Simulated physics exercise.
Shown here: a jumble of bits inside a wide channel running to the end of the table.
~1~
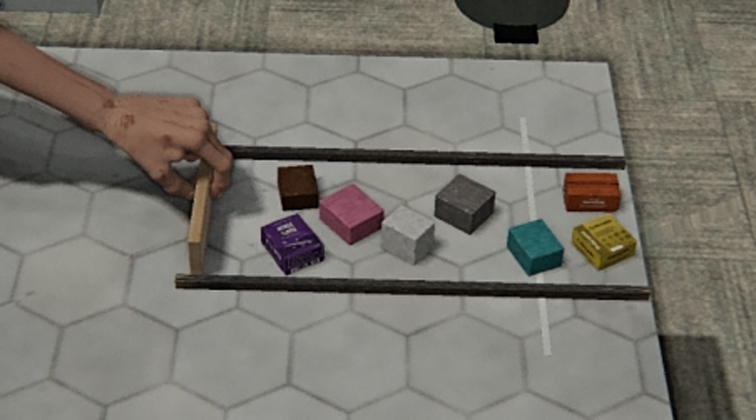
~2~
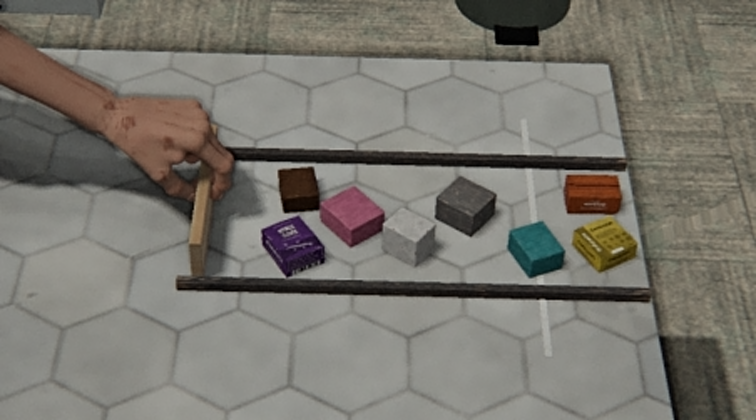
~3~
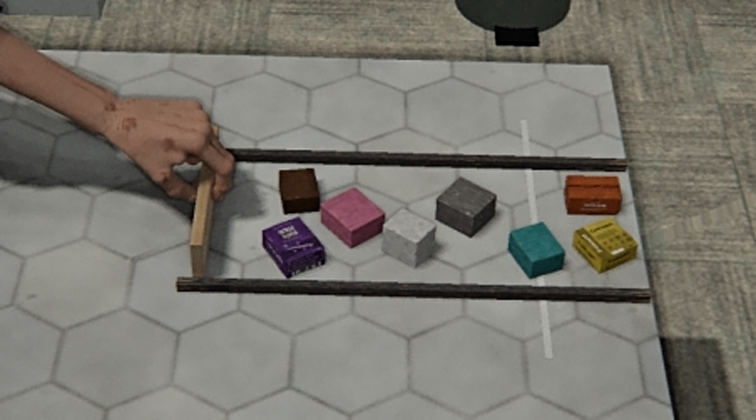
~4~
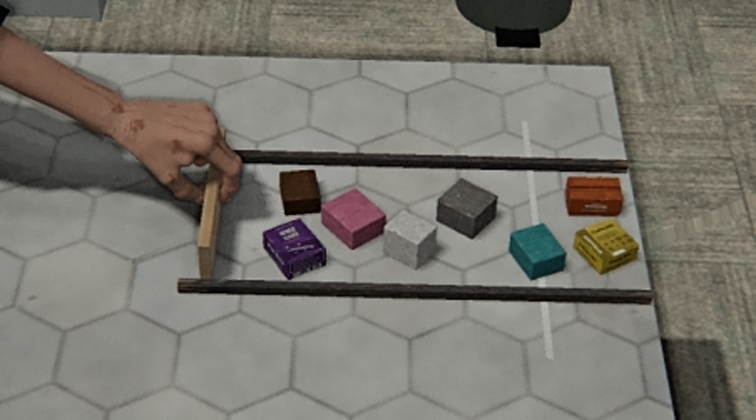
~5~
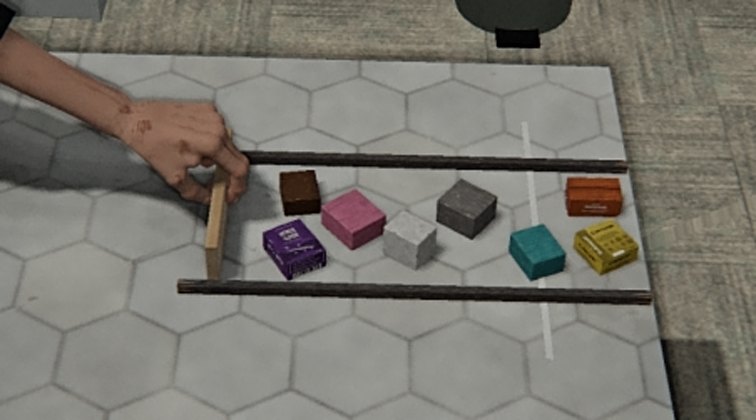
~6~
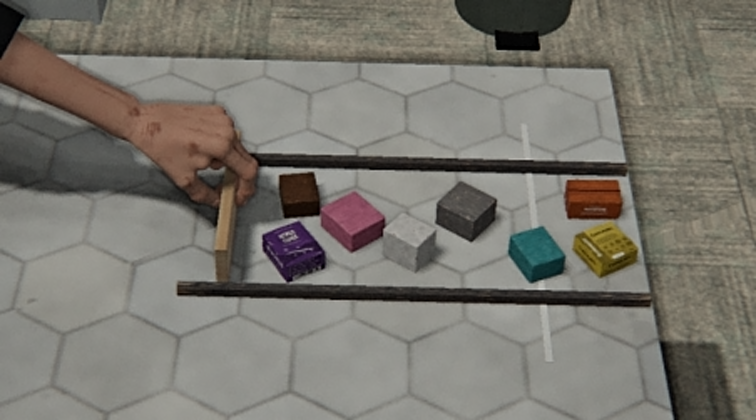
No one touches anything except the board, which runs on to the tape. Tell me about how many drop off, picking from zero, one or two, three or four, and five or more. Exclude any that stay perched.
Off the edge will go one or two.
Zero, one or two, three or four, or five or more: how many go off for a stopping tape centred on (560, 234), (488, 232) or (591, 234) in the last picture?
Taking the tapes one after another, the count is three to four, then none at all, then five or over.
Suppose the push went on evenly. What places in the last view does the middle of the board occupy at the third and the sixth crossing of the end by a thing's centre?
First: Around (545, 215). Next: Around (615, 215).
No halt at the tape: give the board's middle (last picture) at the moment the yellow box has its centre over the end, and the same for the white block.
The middle is at (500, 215) when it's the yellow box, and at (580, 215) when it's the white block.
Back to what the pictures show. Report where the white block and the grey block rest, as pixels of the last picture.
They finish at roughly (601, 258) and (597, 208) respectively.
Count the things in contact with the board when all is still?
3 of them.
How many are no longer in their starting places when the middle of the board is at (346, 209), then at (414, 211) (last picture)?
At the first point the count is 4, at the second it's 5.
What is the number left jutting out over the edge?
Things overhanging at the end: 1.
Soon after, none off yet; yellow box at rest near (605, 249); orange box at rest near (593, 199); turquoise block at rest near (537, 255).
After that, none off yet; yellow box displaced a little near (633, 250); orange box moving near (599, 199); turquoise block displaced about its own width near (590, 255).
In the end, the number that fall off is one or two; gone, orange box and yellow box.
